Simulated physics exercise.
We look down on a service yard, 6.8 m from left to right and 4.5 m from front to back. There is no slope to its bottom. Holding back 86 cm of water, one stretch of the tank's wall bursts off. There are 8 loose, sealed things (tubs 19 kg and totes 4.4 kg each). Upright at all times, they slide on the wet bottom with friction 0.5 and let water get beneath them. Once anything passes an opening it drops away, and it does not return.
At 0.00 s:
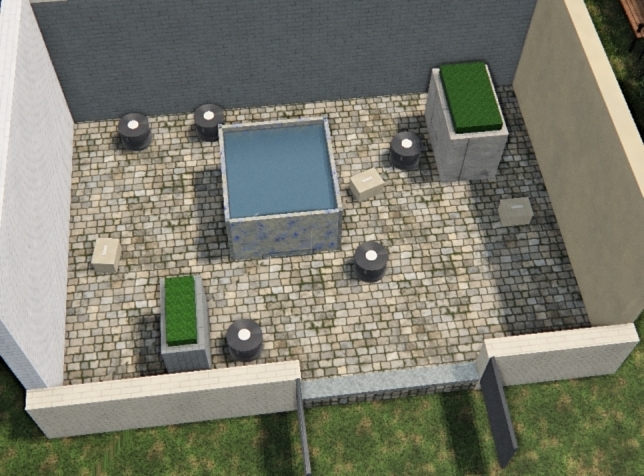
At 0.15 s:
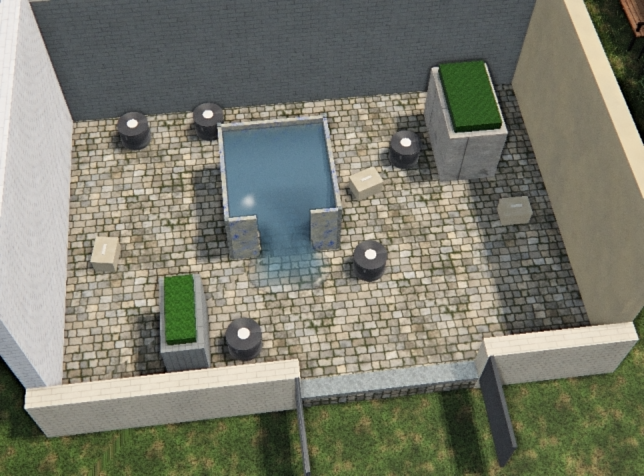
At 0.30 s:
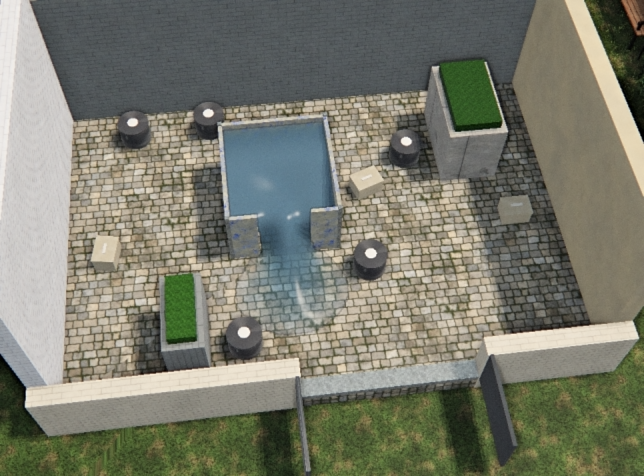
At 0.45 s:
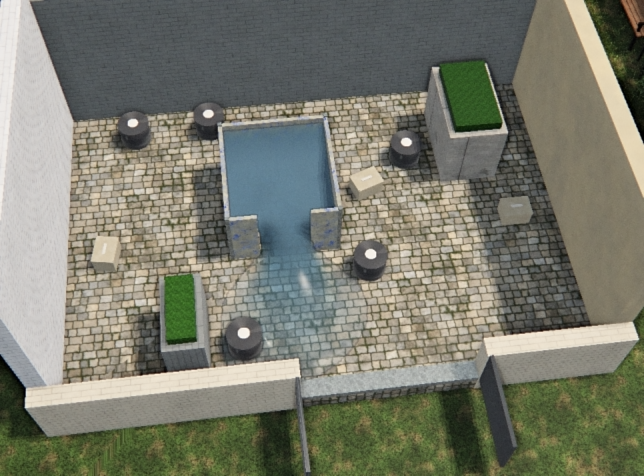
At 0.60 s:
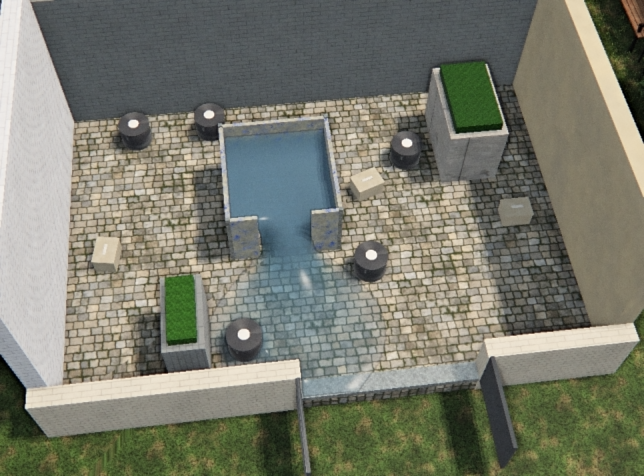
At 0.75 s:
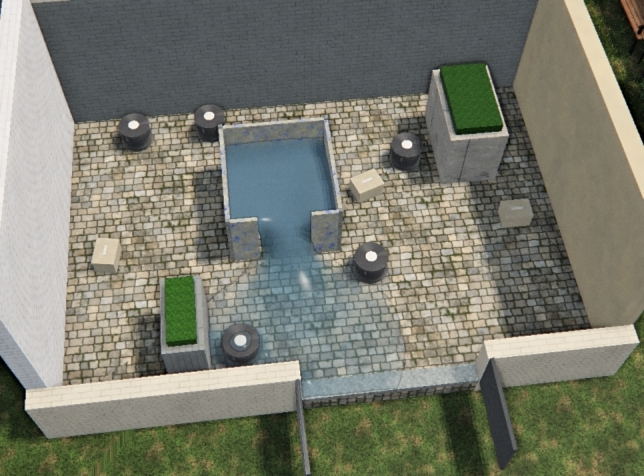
Water pours through a gap in the tank's front wall and spreads across the paving.
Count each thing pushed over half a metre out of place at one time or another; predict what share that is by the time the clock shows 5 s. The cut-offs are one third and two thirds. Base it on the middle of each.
A person watching would say not many, below a third.
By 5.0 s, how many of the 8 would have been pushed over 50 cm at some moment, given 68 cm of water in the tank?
It would come to 0 of them.
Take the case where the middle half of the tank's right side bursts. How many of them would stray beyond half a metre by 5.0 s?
Result: 3 of them.
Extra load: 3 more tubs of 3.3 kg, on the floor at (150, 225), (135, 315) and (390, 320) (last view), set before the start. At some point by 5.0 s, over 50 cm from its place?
Going through them, I'd say exceeds it, falls short and finally exceeds it.
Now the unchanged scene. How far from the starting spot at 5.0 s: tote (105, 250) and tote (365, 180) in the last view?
In that order: 60 cm, 0 cm.
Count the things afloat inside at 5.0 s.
That would be 0 of them.
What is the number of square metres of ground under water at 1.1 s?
My estimate is roughly 7.5 m2.
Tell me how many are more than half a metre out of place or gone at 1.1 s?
By that point, 0.
After 1.1 s 0 of 8 are over 50 cm from their spots; 1 afloat.
After 2.2 s 0 of 8 are over 50 cm from their spots; 1 afloat.
After 3.5 s 0 of 8 are over 50 cm from their spots; 1 afloat.
After 5.0 s 2 of 8 are over 50 cm from their spots, and 2 have been at some point; 0 afloat.
